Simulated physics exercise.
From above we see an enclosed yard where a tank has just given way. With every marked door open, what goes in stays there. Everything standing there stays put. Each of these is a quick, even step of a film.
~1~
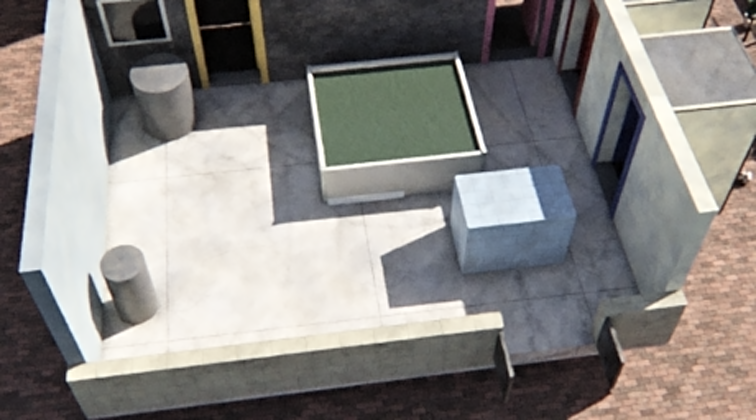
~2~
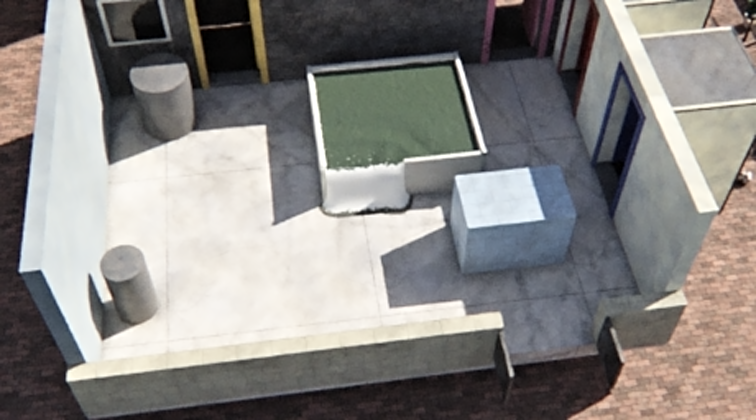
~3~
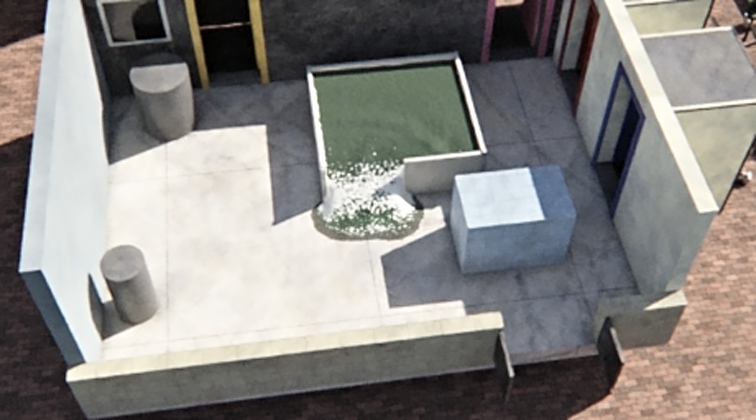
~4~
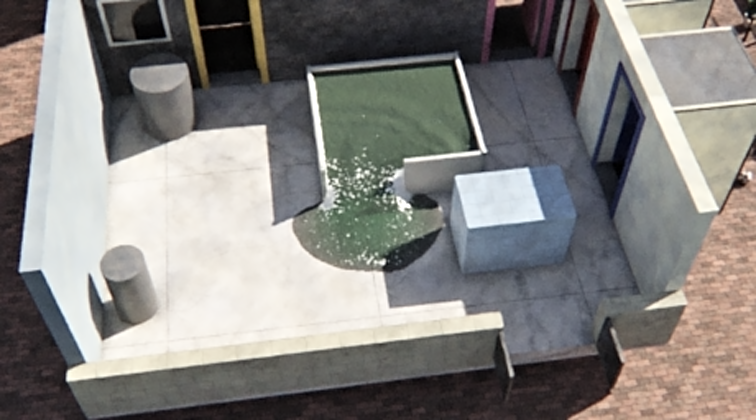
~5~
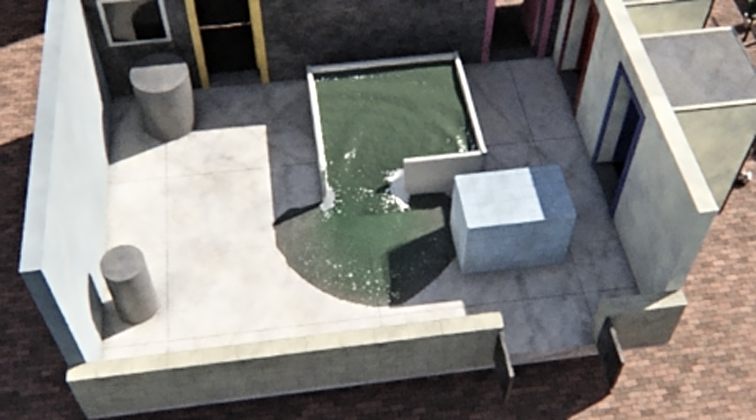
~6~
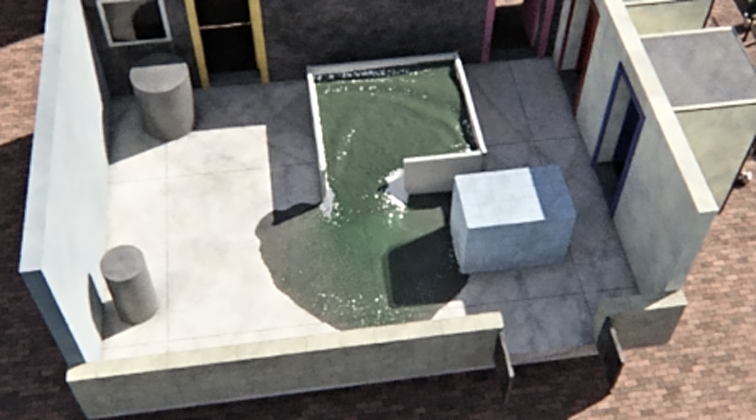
In a walled yard seen from above, a square tank of green water gave way at its front left side, and the water poured out foaming, then fanned across the pale floor past a bluish block.
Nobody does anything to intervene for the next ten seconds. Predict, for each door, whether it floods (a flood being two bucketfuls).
My prediction: Blue door: Two buckets or fewer. Pink door: Over two buckets. Yellow door: Two buckets or fewer. Red door: Two buckets or fewer.
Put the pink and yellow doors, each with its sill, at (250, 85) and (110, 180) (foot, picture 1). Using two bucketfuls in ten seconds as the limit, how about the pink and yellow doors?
As I see it, the pink door crosses the line and the yellow door does not reach it.
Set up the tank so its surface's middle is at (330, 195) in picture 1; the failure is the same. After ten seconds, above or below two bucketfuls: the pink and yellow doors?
Result: Pink tops the limit; yellow tops the limit.
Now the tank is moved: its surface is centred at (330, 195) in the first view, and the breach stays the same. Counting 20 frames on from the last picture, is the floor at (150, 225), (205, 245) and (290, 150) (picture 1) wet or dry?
Taking the three spots in that order, I'd say drenched, then drenched, then spared.
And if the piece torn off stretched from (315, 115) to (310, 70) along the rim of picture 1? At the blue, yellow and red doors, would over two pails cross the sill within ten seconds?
In short: Blue is under; yellow goes over; red takes less.
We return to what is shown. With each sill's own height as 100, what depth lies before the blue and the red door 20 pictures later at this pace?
Some 30 percent, then some 0 percent.
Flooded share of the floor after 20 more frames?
Roughly 45 percent.
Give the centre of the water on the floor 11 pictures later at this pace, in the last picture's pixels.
Near pixel (375, 206).
A moment on, water covers 25 % of the floor; the blue door not reached, the pink door not reached, the yellow door not reached, the red door not reached.
Next, water covers 35 % of the floor; the blue door not reached, the pink door not reached, the yellow door not reached, the red door not reached.
Then, water covers 45 % of the floor; the blue door wet at the sill, nothing in, the pink door not reached, the yellow door not reached, the red door not reached.
Later, water covers 85 % of the floor; the blue door wet at the sill, nothing in, the pink door wet at the sill, nothing in, the yellow door wet at the sill, nothing in, the red door wet at the sill, nothing in.
In the end, water covers 95 % of the floor; the blue door wet at the sill, nothing in, the pink door over two buckets in, the yellow door under two buckets in, the red door wet at the sill, nothing in.
